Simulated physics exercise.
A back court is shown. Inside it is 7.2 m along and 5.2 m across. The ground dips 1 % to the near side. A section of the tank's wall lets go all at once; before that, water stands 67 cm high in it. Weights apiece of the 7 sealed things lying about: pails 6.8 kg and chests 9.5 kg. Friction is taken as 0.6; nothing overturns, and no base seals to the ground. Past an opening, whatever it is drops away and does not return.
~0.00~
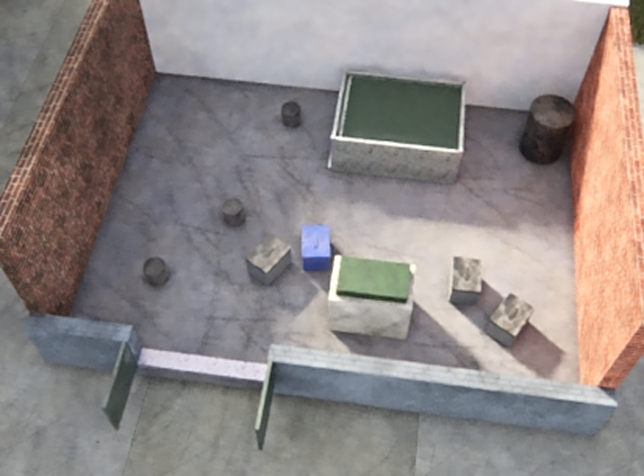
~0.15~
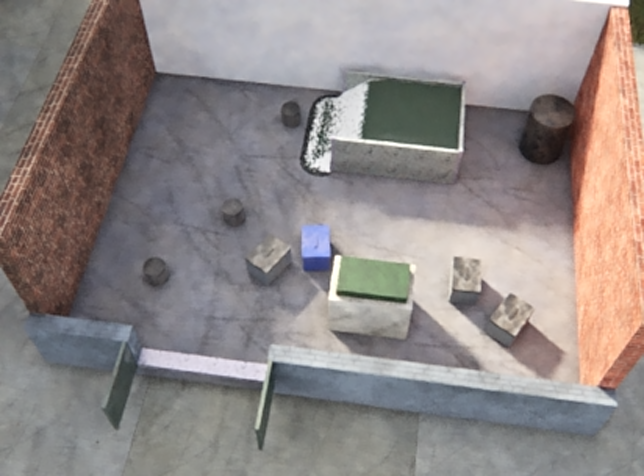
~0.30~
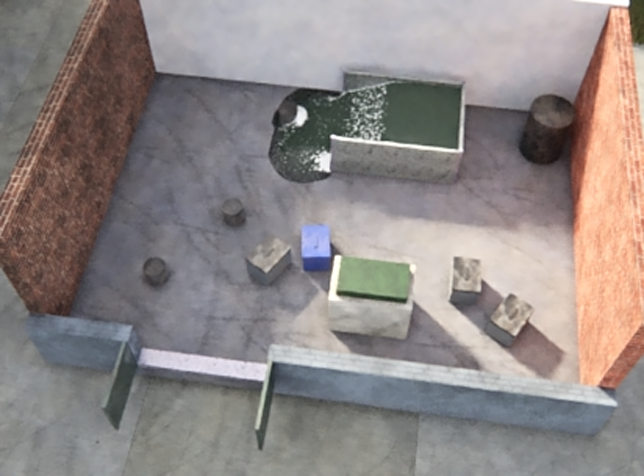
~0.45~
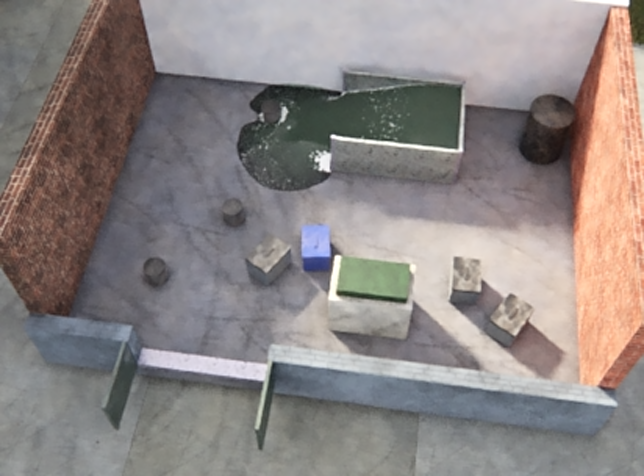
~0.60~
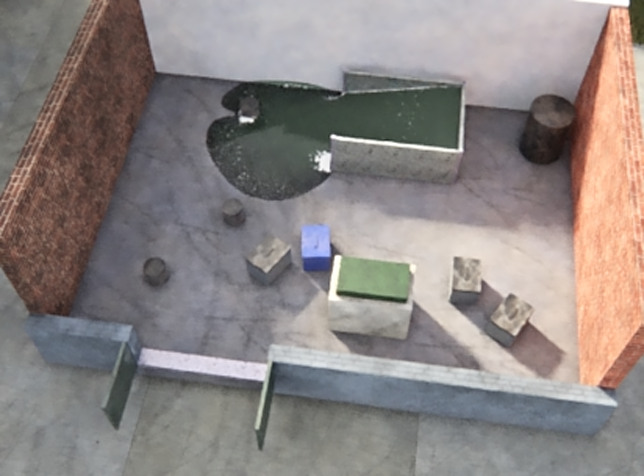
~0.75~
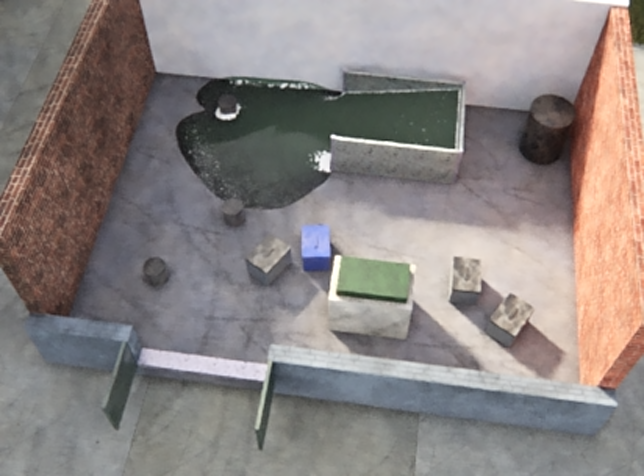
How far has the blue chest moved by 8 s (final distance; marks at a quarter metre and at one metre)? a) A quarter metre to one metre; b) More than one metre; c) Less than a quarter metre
a.
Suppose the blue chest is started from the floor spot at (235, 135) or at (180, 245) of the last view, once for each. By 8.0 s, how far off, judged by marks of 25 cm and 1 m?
Try one, it is swept a long way; try two, it is swept a long way.
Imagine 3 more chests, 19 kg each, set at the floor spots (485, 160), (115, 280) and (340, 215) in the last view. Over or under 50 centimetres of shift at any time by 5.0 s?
Lab note - in order: Below threshold / above threshold / below threshold.
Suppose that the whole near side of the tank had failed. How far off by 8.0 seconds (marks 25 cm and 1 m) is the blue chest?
The blue chest simply gets swept away.
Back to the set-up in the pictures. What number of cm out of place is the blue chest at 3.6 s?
0 cm, give or take.
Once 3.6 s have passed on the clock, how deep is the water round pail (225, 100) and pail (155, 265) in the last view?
Depths: Near 4 cm, then near 7 cm.
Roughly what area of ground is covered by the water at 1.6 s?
Wet area: Approx. 14 m2.
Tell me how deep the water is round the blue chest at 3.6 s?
0 cm, roughly.
After 1.6 s the blue chest is near (316, 241), 0.0 m from its start, aground; 0 of 7 are out; 1 afloat.
After 3.6 s the blue chest is near (316, 241), 0.0 m from its start, aground; 0 of 7 are out; 0 afloat.
After 5.6 s the blue chest is near (325, 243), 0.1 m from its start, aground; 1 of 7 are out; 0 afloat.
After 8.0 s the blue chest is near (348, 238), 0.5 m from its start, aground; 1 of 7 are out; 1 afloat.
